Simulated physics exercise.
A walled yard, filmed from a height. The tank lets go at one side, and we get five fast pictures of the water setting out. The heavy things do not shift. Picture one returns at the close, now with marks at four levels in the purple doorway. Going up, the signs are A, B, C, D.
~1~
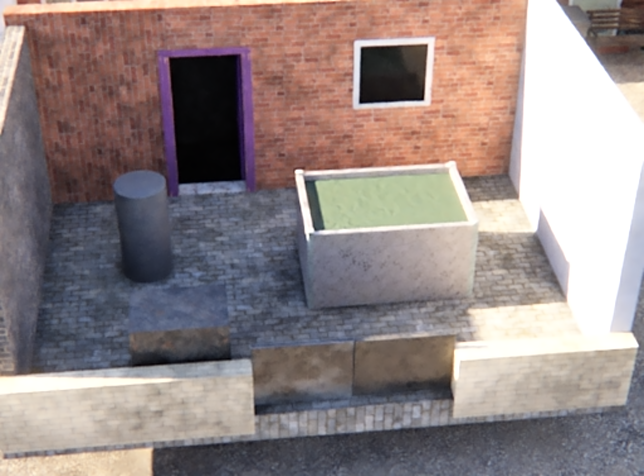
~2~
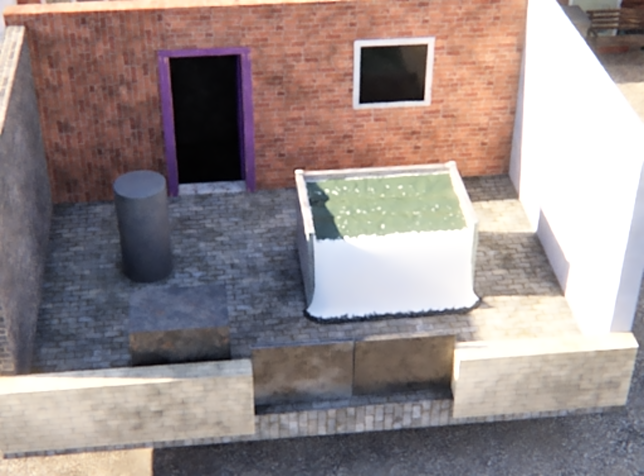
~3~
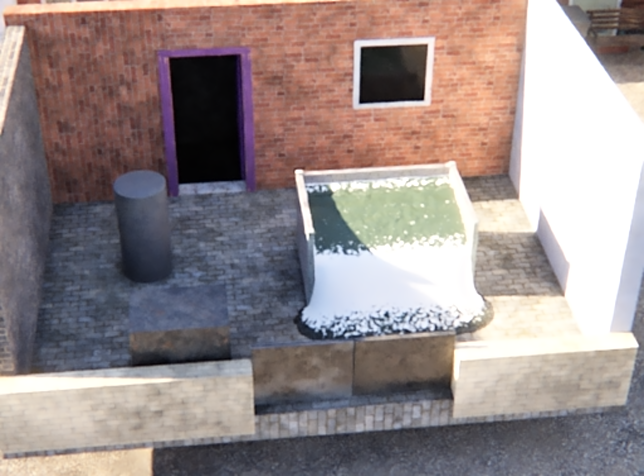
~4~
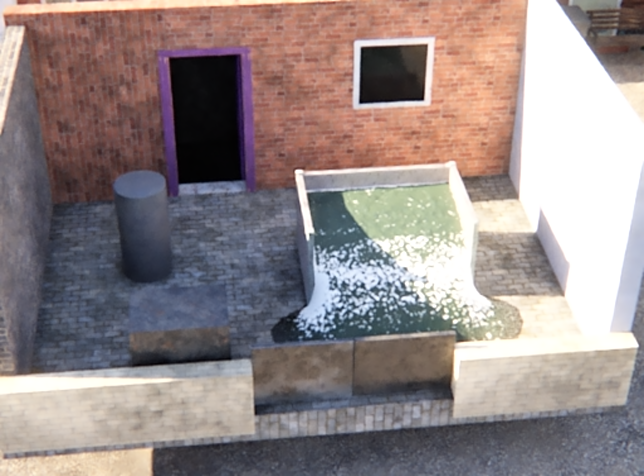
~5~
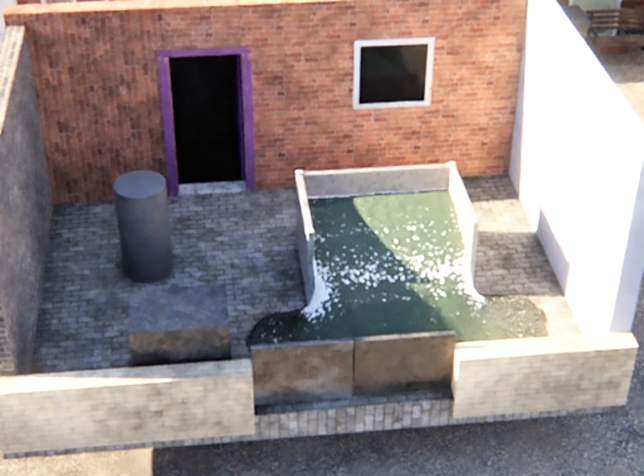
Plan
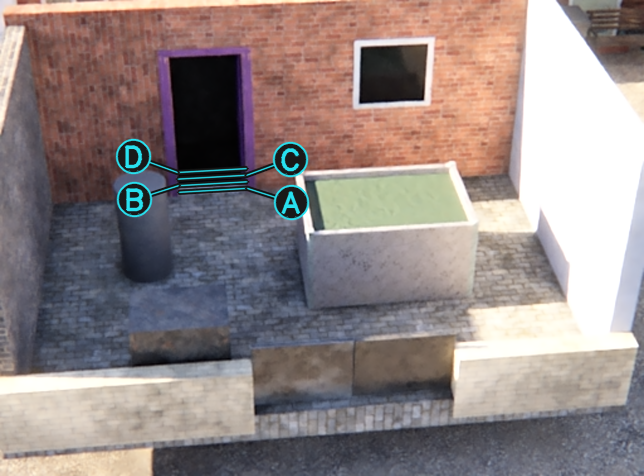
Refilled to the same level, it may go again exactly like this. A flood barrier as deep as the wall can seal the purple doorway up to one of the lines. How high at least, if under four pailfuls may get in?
The answer is height B.
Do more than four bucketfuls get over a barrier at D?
No.
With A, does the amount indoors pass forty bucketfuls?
No, it does not.
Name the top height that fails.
The answer is A.
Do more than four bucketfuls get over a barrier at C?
No, not at all.
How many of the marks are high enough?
Three of the four.
In cyan, A at (213, 190); B at (212, 183); C at (212, 177); D at (212, 170); from the bottom up A, B, C, D.
With A, about 13 bucketfuls get in.
With B, a splash gets over, under a bucket.
With C, nothing gets over.
With D, nothing gets over.
